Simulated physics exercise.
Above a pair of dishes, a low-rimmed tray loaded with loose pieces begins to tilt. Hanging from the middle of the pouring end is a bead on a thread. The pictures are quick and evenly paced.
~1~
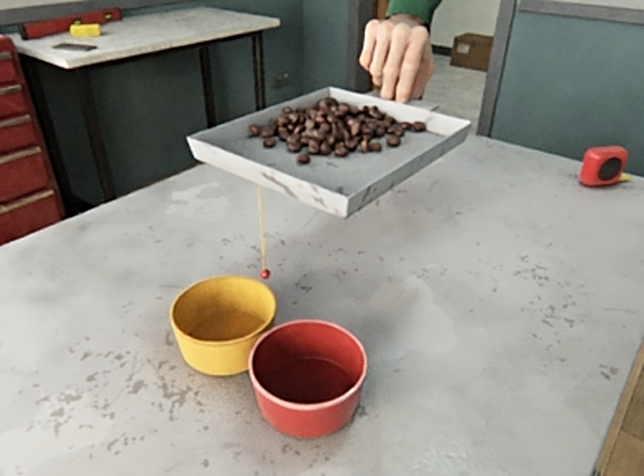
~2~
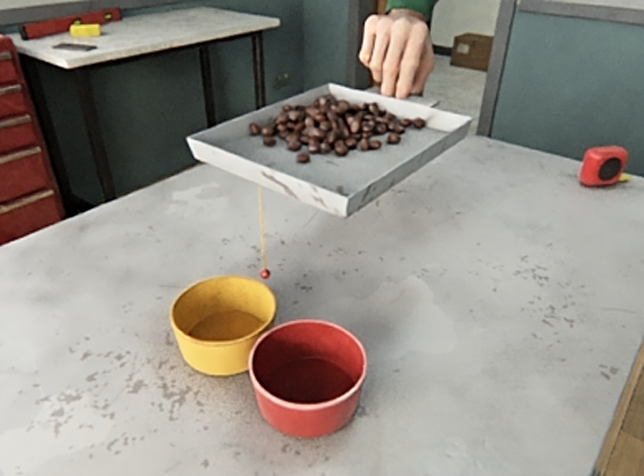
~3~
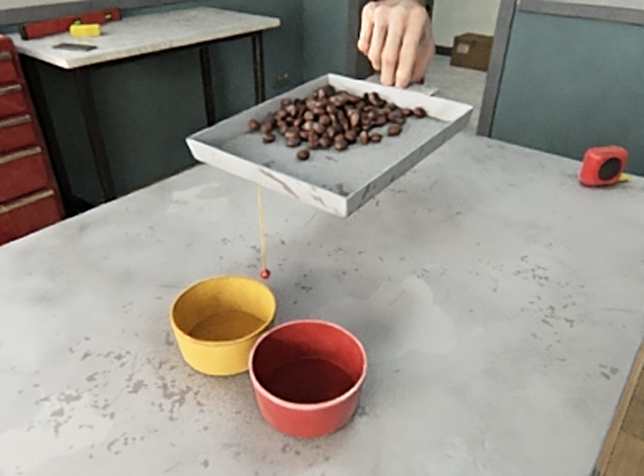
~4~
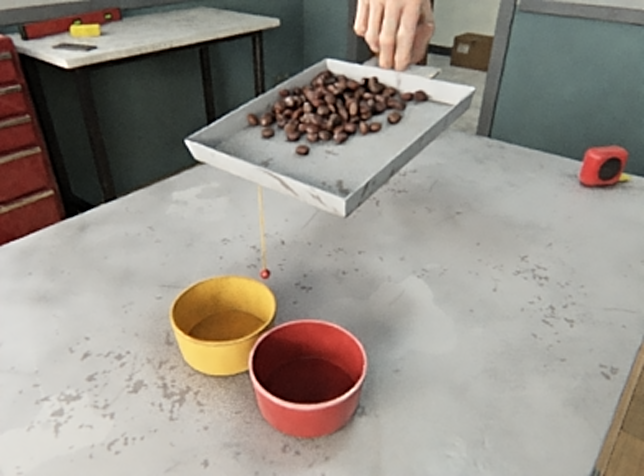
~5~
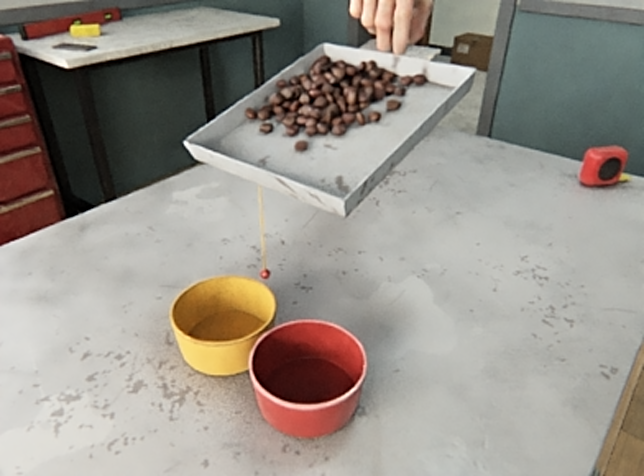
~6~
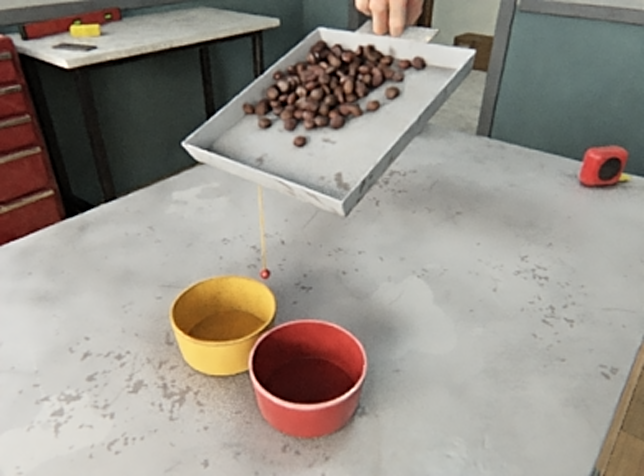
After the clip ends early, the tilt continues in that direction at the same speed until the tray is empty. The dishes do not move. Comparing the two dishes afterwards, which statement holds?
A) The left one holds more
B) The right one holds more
(A) The left one holds more.
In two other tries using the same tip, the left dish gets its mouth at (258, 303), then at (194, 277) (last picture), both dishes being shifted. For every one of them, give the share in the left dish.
30 %, then 50 %.
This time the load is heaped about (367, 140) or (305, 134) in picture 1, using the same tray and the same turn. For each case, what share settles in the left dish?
First case: Some 50 %; second case: Some 50 %.
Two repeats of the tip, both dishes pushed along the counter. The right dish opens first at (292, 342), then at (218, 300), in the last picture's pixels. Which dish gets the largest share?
In the first try it's the left-side dish, and in the second it's the right-side dish.
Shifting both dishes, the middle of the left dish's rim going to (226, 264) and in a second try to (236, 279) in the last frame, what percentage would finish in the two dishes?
Roughly 20 %, then roughly 30 %.
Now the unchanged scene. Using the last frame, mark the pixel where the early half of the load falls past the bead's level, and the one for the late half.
I'd say around (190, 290) at first, then around (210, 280).
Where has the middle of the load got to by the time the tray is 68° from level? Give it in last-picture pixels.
Look around (230, 161) in the last picture.
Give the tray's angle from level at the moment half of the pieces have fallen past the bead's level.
It has tipped about 95 degrees.
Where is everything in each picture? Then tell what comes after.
In the first frame, corners of the pouring end (193, 137) and (347, 195), level; middle of the load (327, 126), flat chocolate drops; left dish (185, 350); right dish (269, 410); bead on its thread (265, 274).
In the second frame, corners of the pouring end (193, 137) and (346, 195), level; middle of the load (327, 123).
In the third frame, corners of the pouring end (192, 138) and (345, 195), tipped barely, level across its low end; middle of the load (326, 116).
In the fourth frame, corners of the pouring end (190, 139) and (344, 196), tipped a little, level across its low end; middle of the load (325, 106).
In the fifth frame, corners of the pouring end (189, 140) and (342, 197), tipped clearly, level across its low end; middle of the load (323, 96).
In the sixth frame, corners of the pouring end (187, 142) and (340, 198), tipped clearly, level across its low end; middle of the load (320, 86); left dish (185, 350); right dish (269, 410).
Just after the last frame, tray tipped steeply; the larger part on the tray; just a few in the left dish; roughly a quarter in the air.
A moment on, tray tipped past a quarter turn; roughly a quarter on the tray; just a few in the right dish; roughly a quarter in the left dish; roughly a quarter outside both; about a tenth in the air.
Further on, tray tipped past a quarter turn; about a tenth in the right dish; roughly half in the left dish; roughly half outside both.
When it is over, tray tipped past a quarter turn; about a tenth in the right dish; roughly half in the left dish; roughly half outside both.
